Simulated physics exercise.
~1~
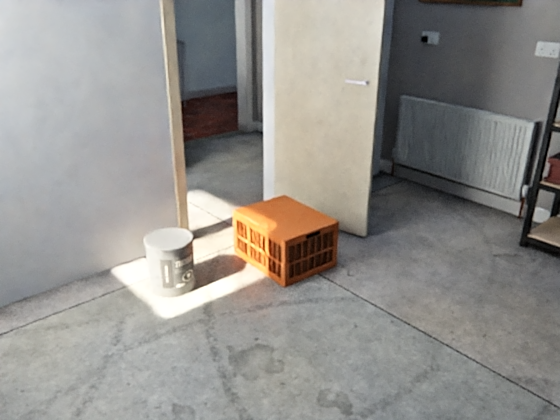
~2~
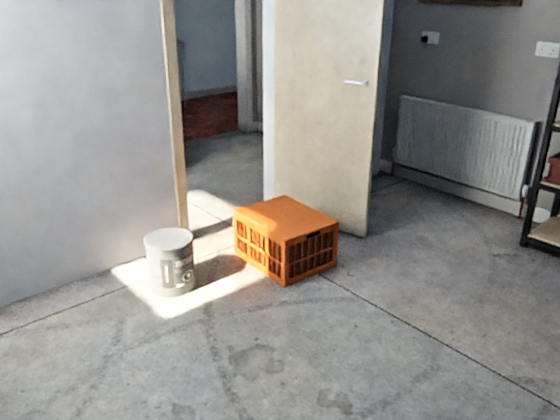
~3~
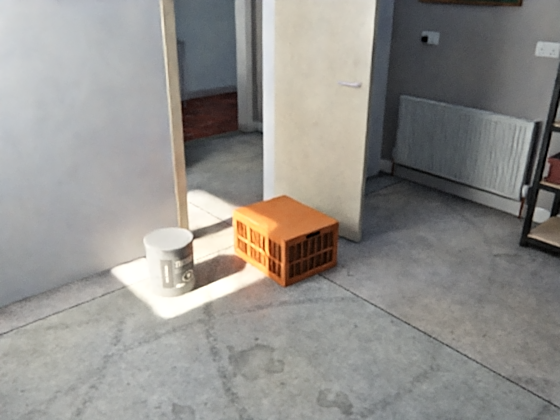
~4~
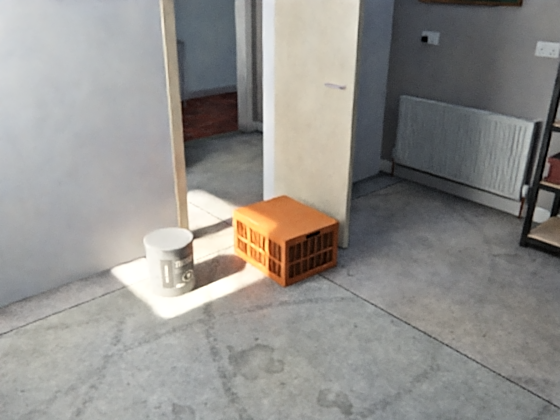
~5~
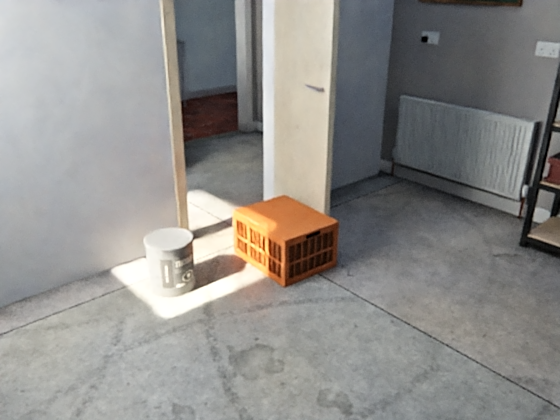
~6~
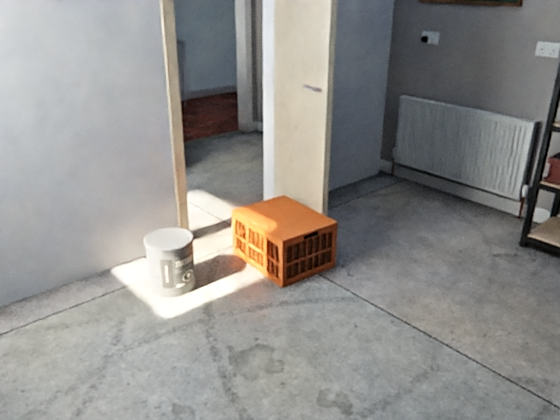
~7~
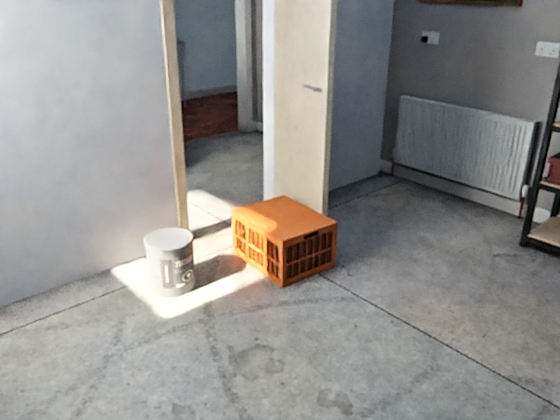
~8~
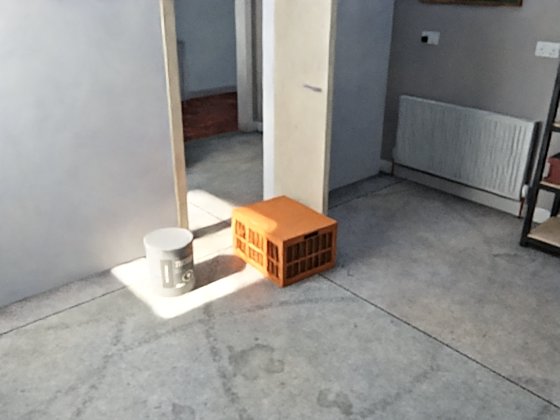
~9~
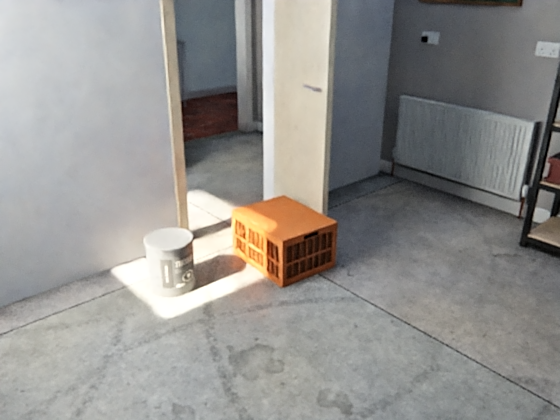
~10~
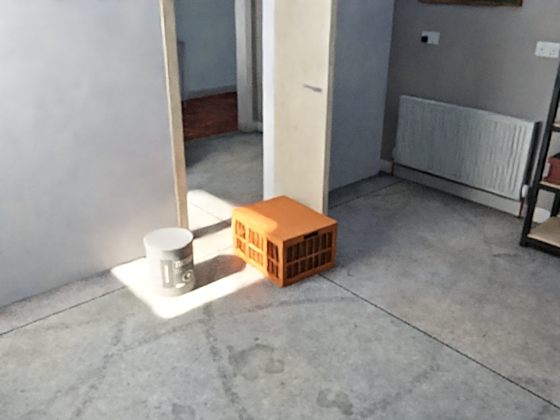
In a bare room with a concrete floor, a pale door swung partway toward closing behind an orange crate, then stopped against it and stayed ajar, while the crate and the grey bucket to its left never moved.
